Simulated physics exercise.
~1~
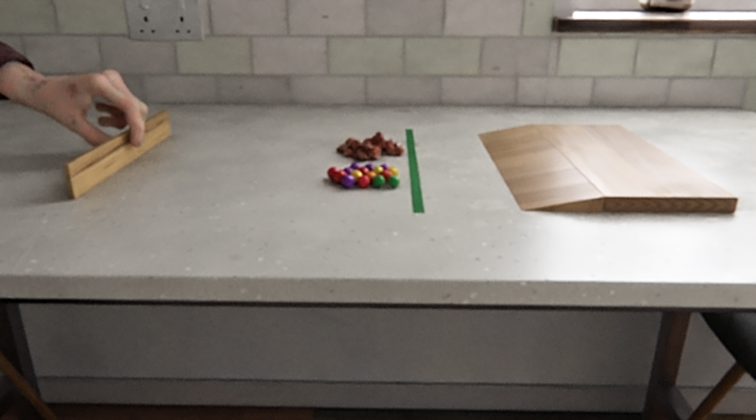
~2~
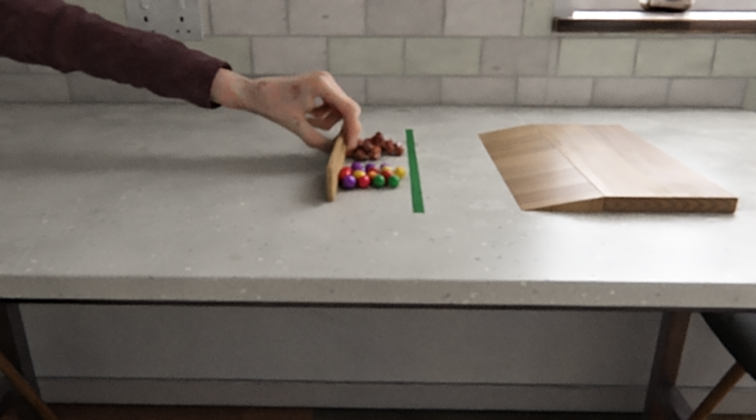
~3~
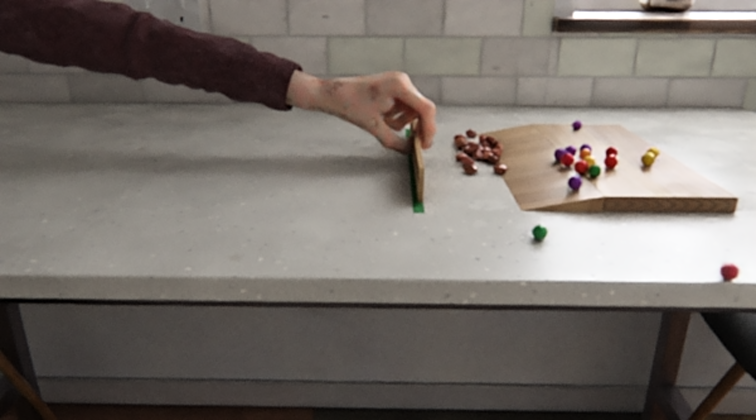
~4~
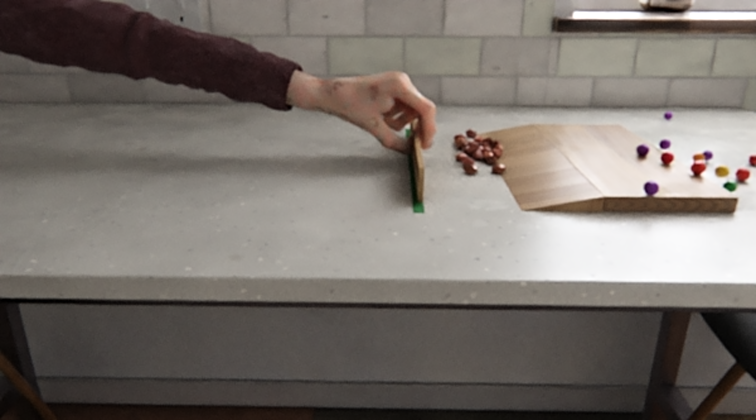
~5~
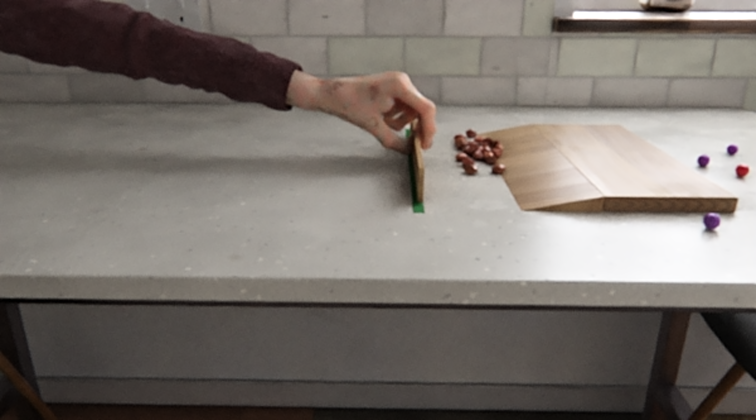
A hand slides a wood strip right, sending colourful balls over the ramp while brown pieces stop short.
